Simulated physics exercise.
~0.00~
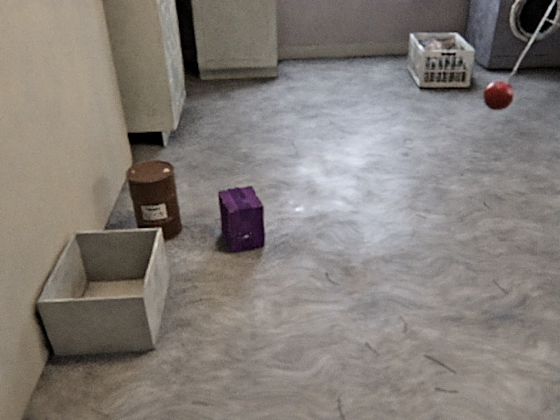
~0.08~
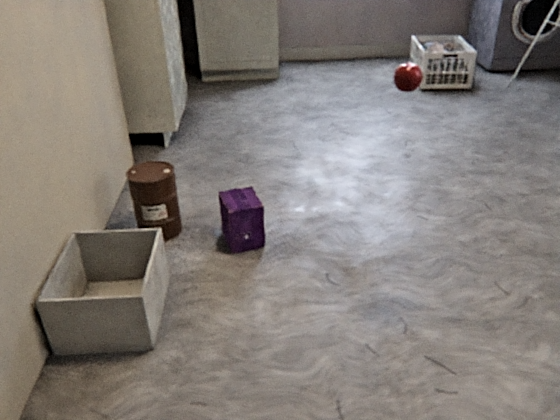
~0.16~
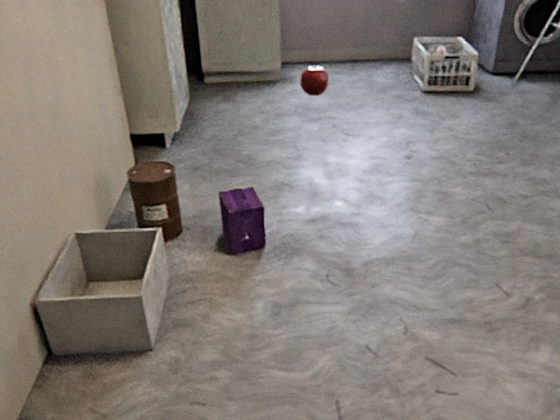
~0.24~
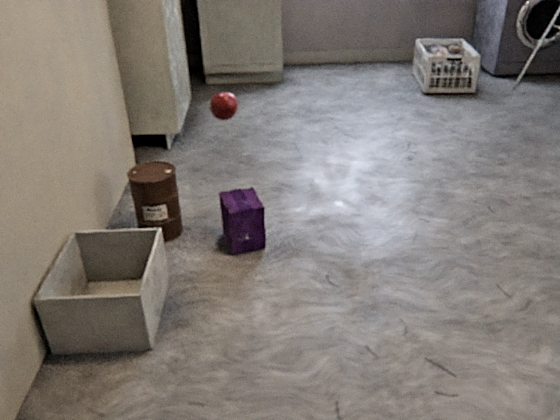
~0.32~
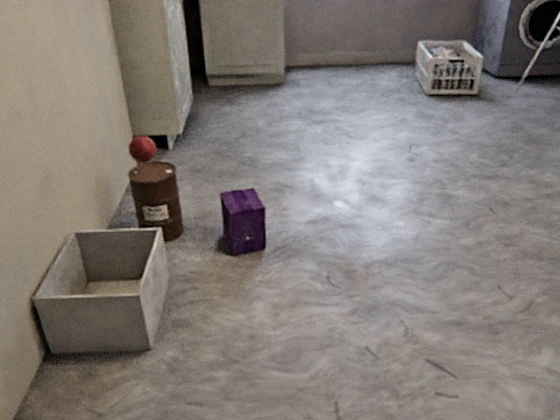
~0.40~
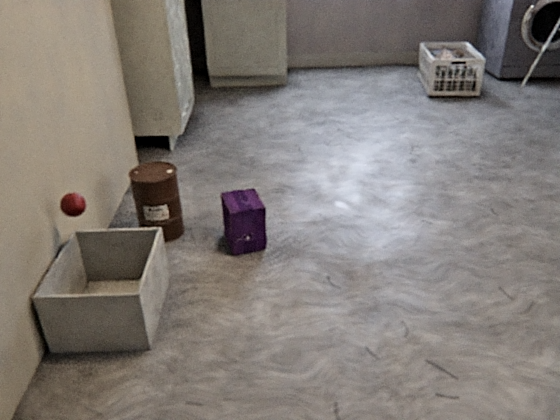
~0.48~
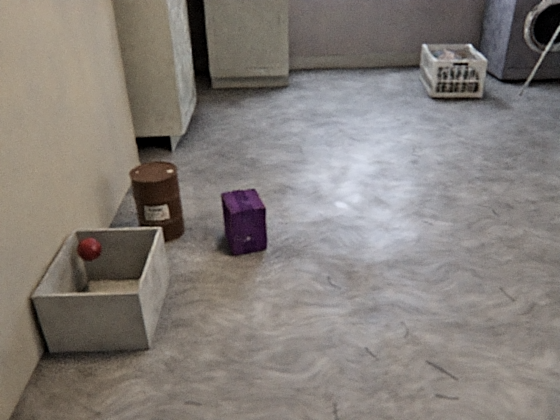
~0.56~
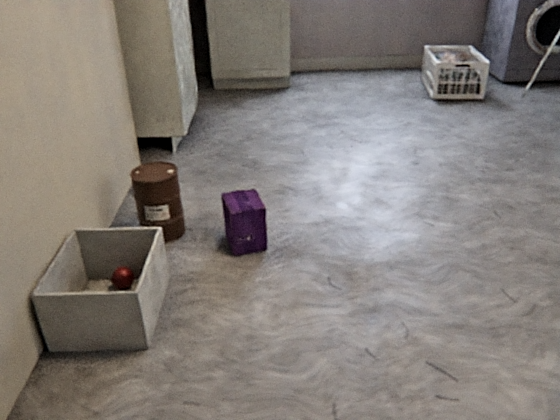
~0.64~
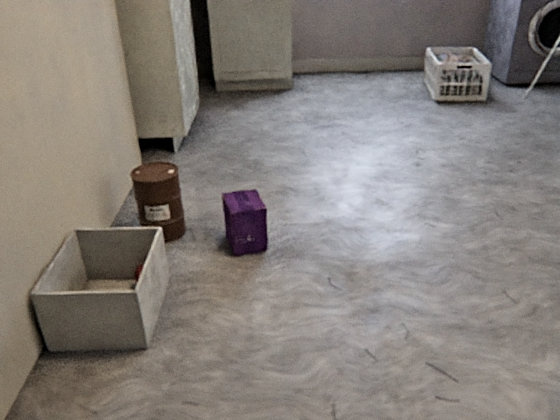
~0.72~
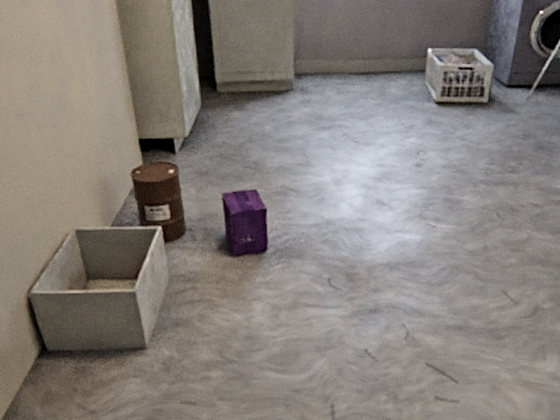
At the start, a red apple is in the air at the upper right of a room with a grey floor, while an open box sits at the lower left near a brown canister and a purple parcel. The apple flies left, passing in front of the far cabinets, then curves downward past the canister. It comes close to the left wall above the box, then drops inside. There it moves right and sinks behind the box's near side until it is out of sight. The canister and parcel stay put, and the apple does not come back out.
